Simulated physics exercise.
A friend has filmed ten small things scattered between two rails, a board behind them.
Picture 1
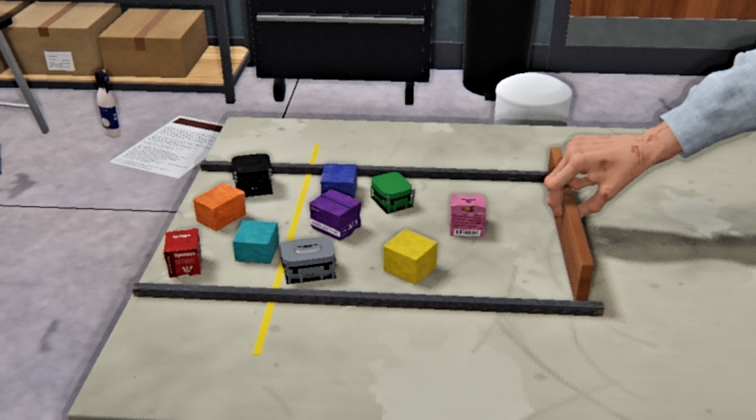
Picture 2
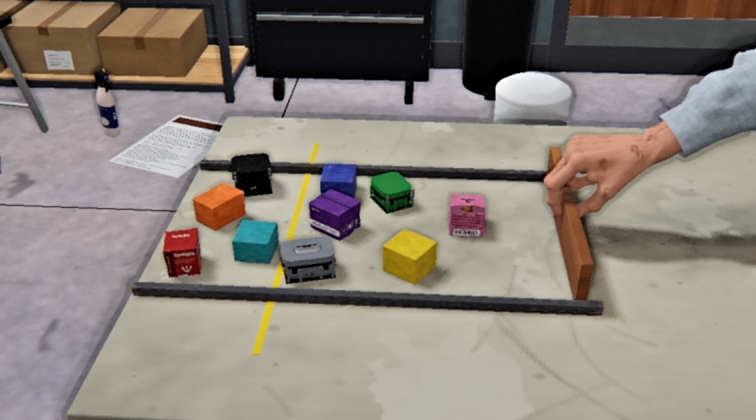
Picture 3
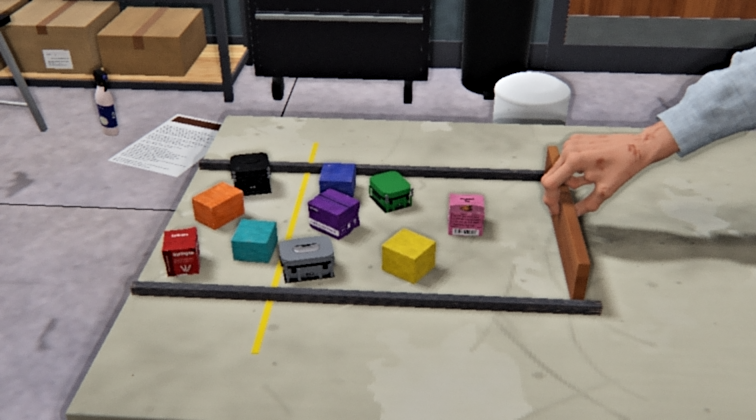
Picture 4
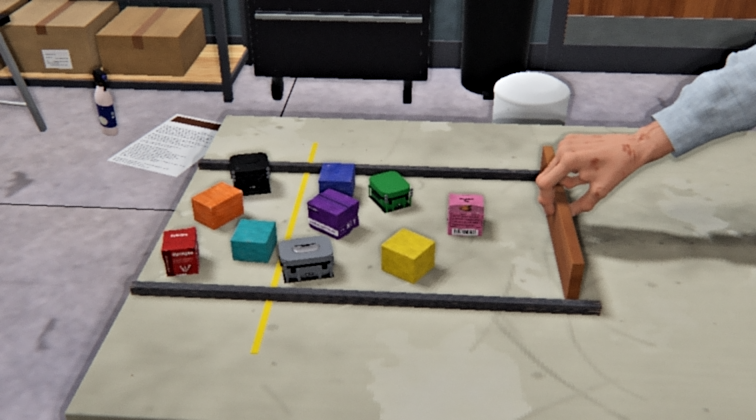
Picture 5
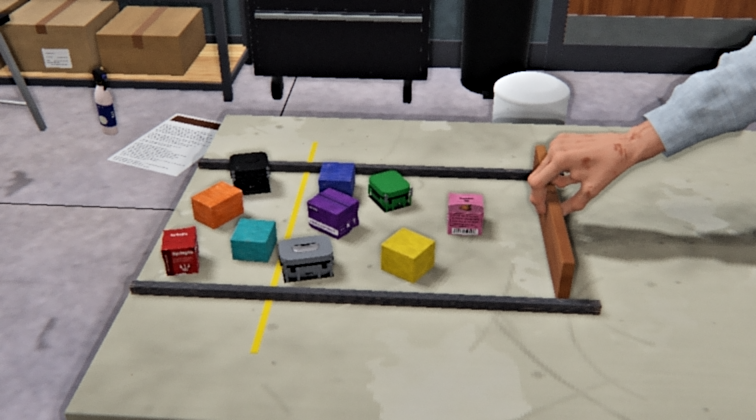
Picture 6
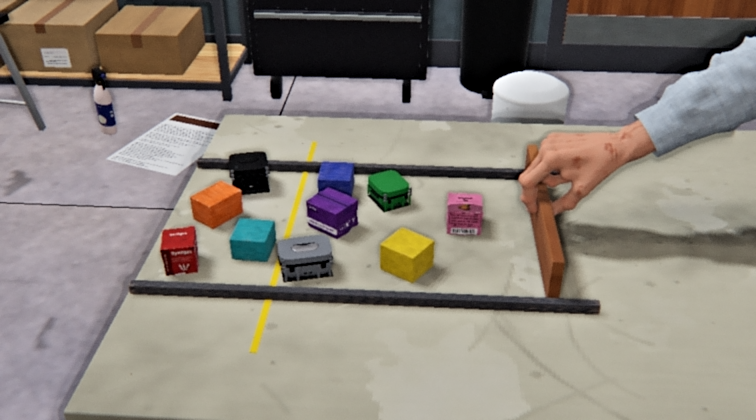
The footage shows ten small coloured boxes and cases scattered between two dark rails on a table crossed by yellow tape, staying in place while a hand at the right slides a wooden board slightly left toward them.
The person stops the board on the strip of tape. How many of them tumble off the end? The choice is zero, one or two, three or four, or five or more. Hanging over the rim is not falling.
Outcome: The number that fall off is zero.
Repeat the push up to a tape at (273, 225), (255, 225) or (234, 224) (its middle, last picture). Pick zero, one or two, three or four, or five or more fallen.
In that order: No fall at all; 1 or 2; 3 or 4.
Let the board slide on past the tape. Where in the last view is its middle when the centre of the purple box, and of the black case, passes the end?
Near (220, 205) and (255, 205).
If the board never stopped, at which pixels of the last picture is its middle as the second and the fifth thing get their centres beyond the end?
Its middle is around (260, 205) and later (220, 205).
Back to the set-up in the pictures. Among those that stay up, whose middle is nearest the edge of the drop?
The red box.
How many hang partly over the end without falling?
Overhanging: 0.
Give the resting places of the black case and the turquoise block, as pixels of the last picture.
The black case at (222, 171), the turquoise block at (220, 235).
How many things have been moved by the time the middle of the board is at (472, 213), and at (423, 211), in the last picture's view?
At the one place 1, at the other 2.
Soon after, none off yet; red box at rest near (180, 251); orange block at rest near (217, 205); black case at rest near (249, 172).
At rest, the number that fall off is zero.
